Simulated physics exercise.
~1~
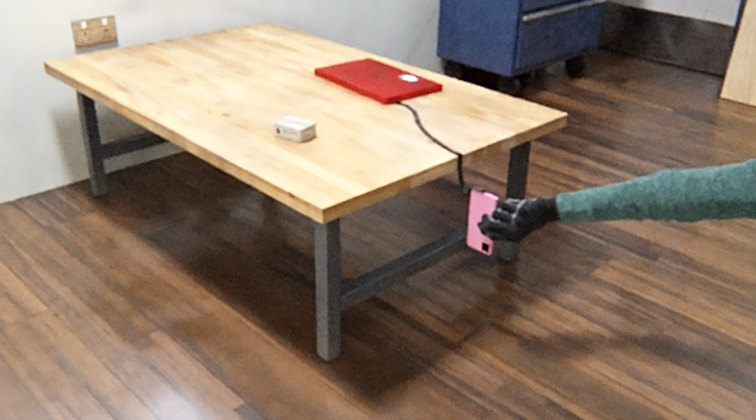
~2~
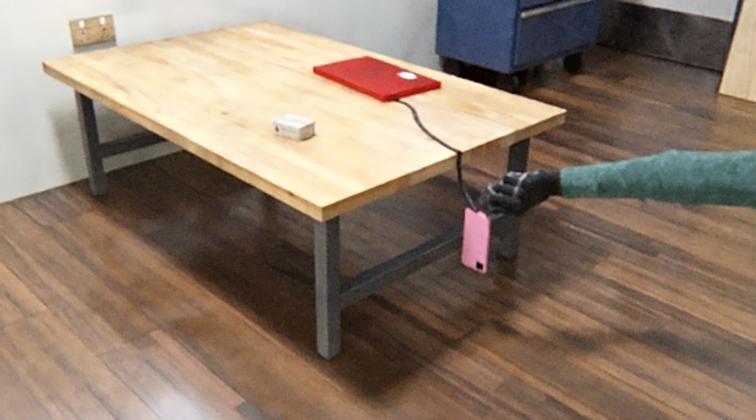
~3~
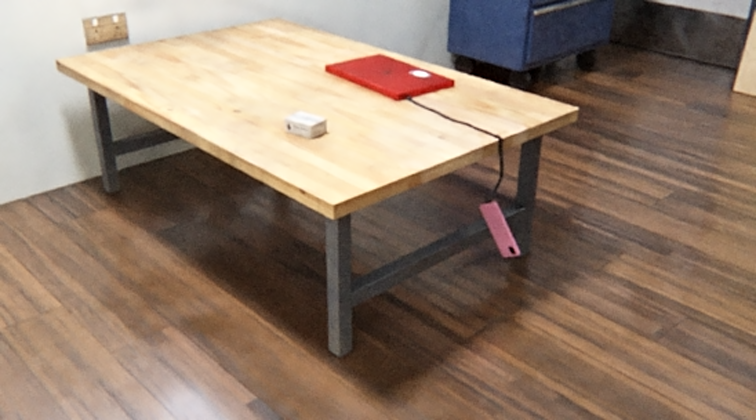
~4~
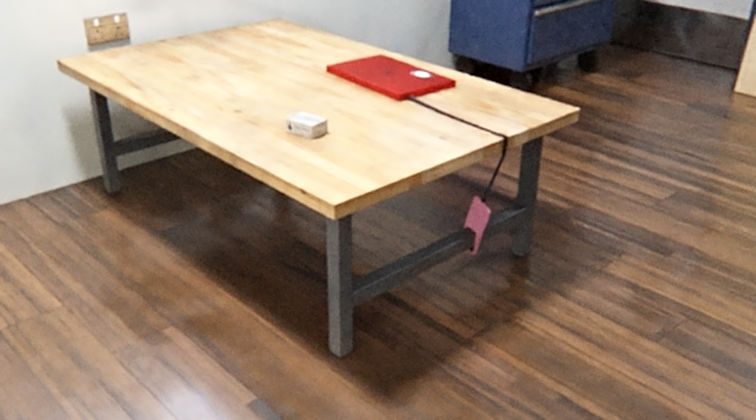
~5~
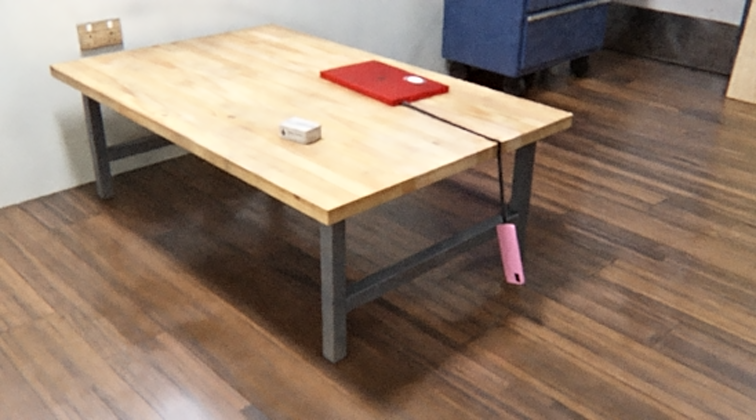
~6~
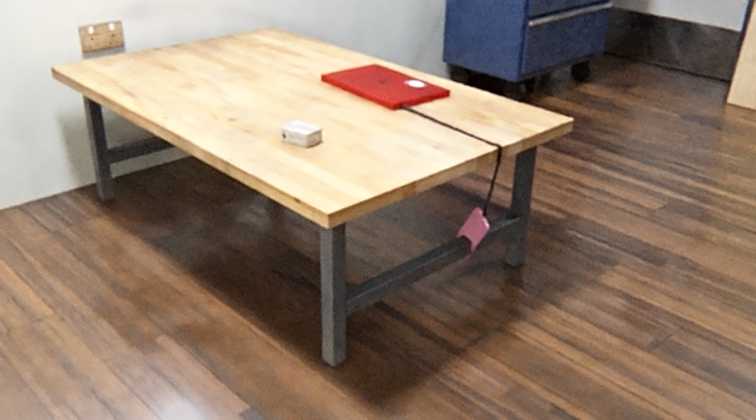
To begin with, a black-gloved hand in a green sleeve holds a pink phone just below the edge of a low wooden workbench, where a dark ribbon runs up to a red laptop and a small white box sits nearby. The fingers open, and the phone drops slightly and hangs from the ribbon as the hand draws back out of view. It then swings right, back to the left and right again, twisting as it goes. Finally it swings left once more, still dangling below the edge, while the laptop and box stay in place on top.
